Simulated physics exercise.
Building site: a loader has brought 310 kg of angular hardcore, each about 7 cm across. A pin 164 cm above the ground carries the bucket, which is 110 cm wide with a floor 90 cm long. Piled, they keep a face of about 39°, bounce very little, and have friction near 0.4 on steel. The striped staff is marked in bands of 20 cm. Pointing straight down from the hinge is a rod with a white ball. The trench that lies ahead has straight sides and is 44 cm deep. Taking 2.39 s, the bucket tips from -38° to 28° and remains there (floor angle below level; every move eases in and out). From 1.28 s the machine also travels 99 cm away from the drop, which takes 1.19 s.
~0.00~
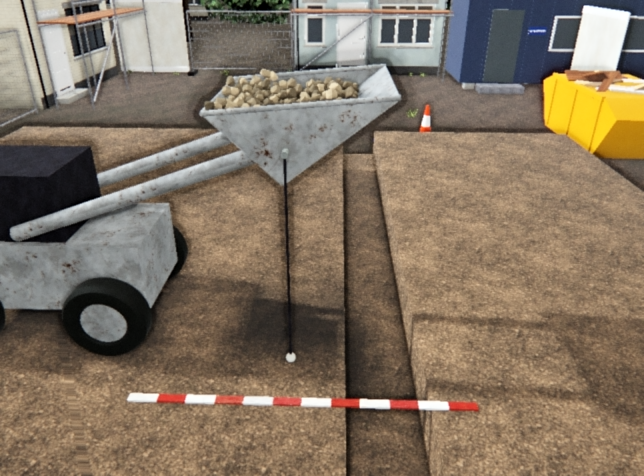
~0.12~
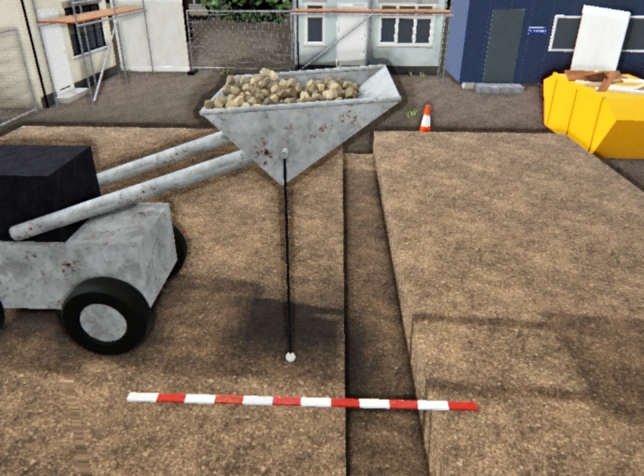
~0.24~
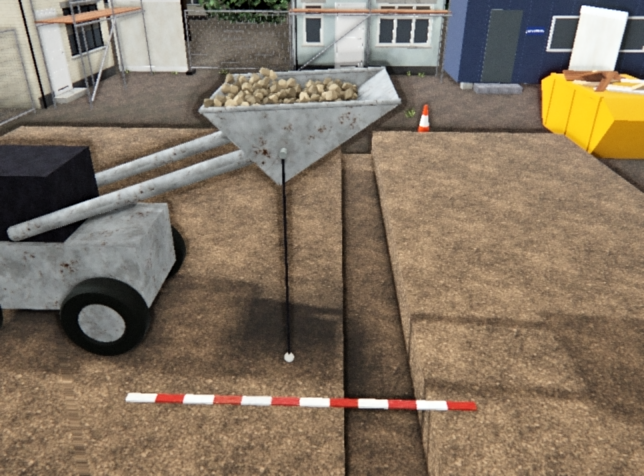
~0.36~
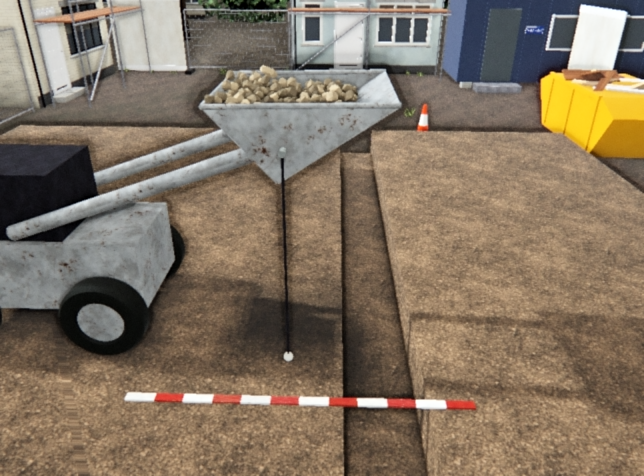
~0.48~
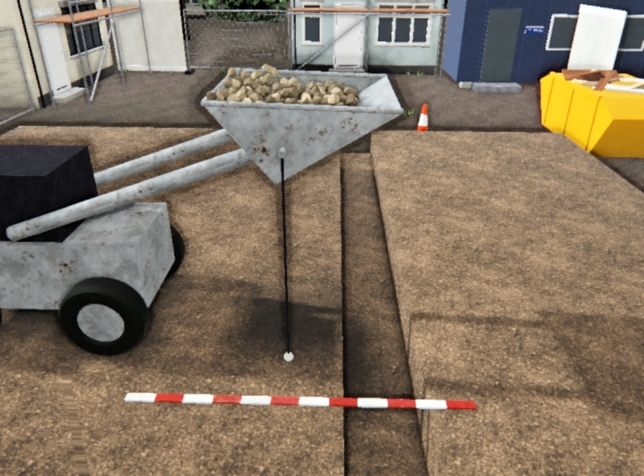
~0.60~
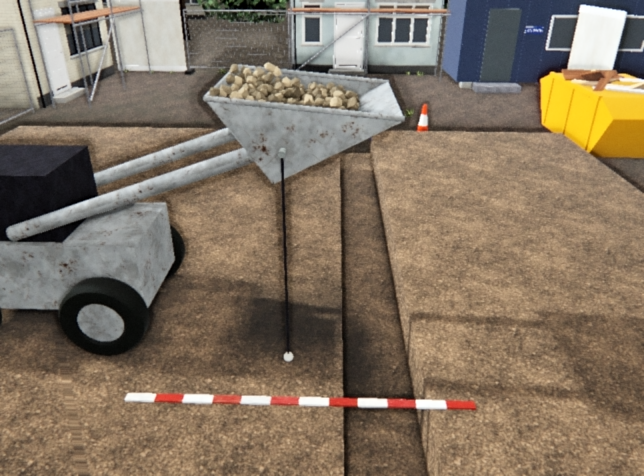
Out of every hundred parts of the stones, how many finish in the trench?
Close to 10 in every hundred.
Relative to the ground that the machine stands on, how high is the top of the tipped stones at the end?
About 28 cm higher than the ground.
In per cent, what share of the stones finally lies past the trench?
Around 0 per cent of the load ends up there.
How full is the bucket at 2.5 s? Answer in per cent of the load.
About 50 per cent.
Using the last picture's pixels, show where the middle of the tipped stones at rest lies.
At about pixel (295, 309) in the last view.
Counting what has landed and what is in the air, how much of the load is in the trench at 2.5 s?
Close to 5 per cent at that time.
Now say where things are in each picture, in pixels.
In the first picture, lip at (400, 98), floor tilted -38°, highest stones at (273, 83).
In the second picture, the bucket is at -38°, its lip at (401, 99); the top of the load is at (269, 82); the stones move at 0.0 m/s on average.
In the third picture, the bucket is at -36°, its lip at (400, 102); the top of the load is at (264, 81); the stones move at 0.1 m/s on average.
In the fourth picture, lip at (401, 105), floor tilted -34°, highest stones at (254, 78); the stones move at 0.1 m/s on average.
In the fifth picture, lip at (403, 112), floor tilted -31°, highest stones at (256, 76); the stones move at 0.1 m/s on average.
In the sixth picture, lip at (404, 119), floor tilted -28°, highest stones at (250, 74); the stones move at 0.1 m/s on average.
After 1.8 s the floor is at 18°; 94 % in the bucket, 5 % short of the trench, 1 % in the trench; the foremost stones are at (352, 193).
After 2.5 s the floor is at 28°; 50 % in the bucket, 47 % short of the trench, 3 % in the trench; the foremost stones are at (391, 355).
After 2.9 s the floor is at 28°; 40 % in the bucket, 56 % short of the trench, 4 % in the trench; the foremost stones are at (397, 362).
After 5.5 s the floor is at 28°; 0 % in the bucket, 91 % short of the trench, 9 % in the trench; the foremost stones are at (398, 332).
